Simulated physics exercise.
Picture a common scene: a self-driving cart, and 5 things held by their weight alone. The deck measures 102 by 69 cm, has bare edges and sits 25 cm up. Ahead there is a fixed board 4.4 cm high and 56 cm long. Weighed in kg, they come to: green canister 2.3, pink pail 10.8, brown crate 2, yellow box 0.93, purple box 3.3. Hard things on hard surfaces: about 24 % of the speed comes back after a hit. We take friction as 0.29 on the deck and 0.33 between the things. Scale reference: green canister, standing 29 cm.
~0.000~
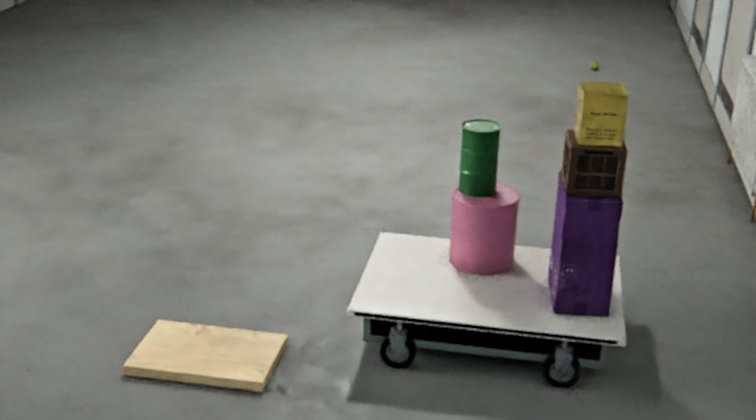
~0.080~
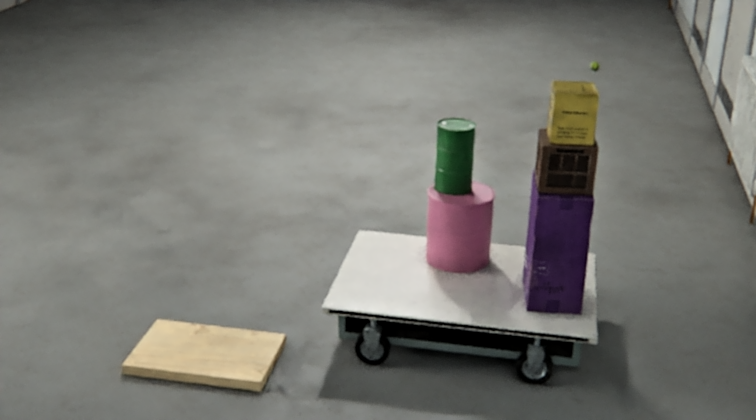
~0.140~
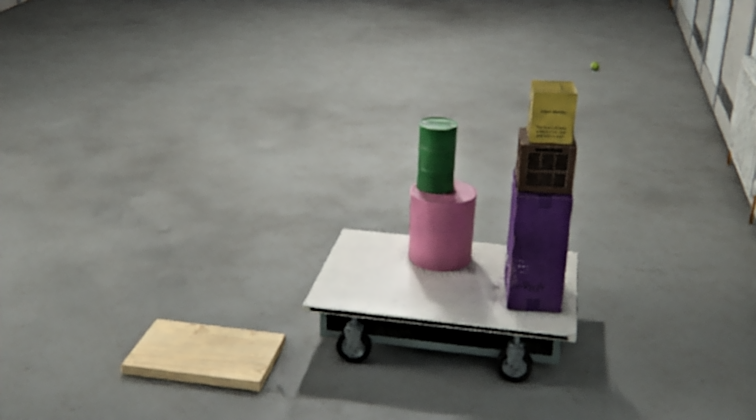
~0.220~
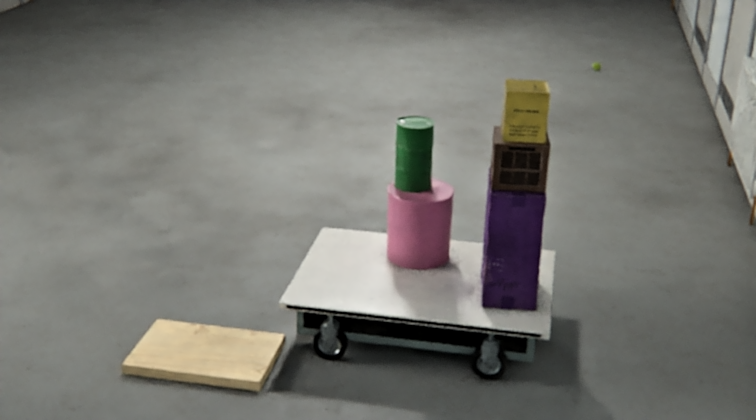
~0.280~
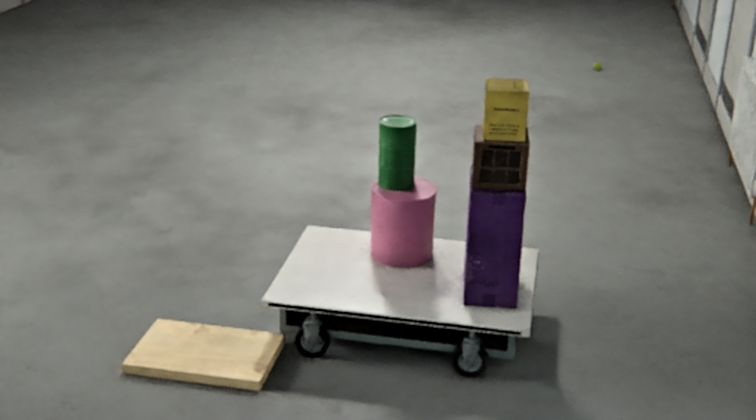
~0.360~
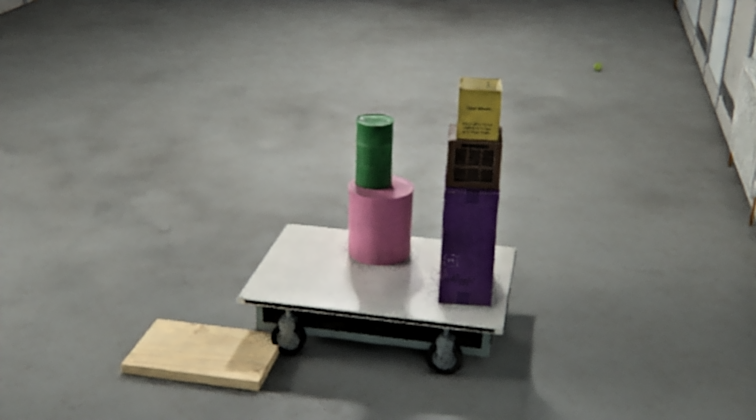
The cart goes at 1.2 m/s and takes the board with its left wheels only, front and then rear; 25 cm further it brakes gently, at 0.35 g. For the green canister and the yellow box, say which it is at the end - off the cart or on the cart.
Green canister: Still on, yellow box: Off.
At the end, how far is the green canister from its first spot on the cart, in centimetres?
Roughly 4 cm.
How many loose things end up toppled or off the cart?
That makes 3.
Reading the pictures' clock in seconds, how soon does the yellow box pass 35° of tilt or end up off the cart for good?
At around 2.2 seconds on the pictures' clock.
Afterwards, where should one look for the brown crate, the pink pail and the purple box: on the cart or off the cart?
Outcome: The brown crate departs its support; the pink pail remains on its support; the purple box remains on its support.
By 1.56 s, 187 cm covered; yellow box 8 cm from its spot near (107, 78); green canister 4 cm from its spot near (68, 122); brown crate 4 cm from its spot.
By 2.46 s, 213 cm covered, stopped; yellow box tilted 68°; green canister 4 cm from its spot near (7, 116); brown crate tilted 72°.
When it is over (3.2 s), off the cart, brown crate and yellow box; lying over on the cart, purple box; the other 2 within 10 cm of the start. End places, in pixels of the last picture, green canister near (7, 116).
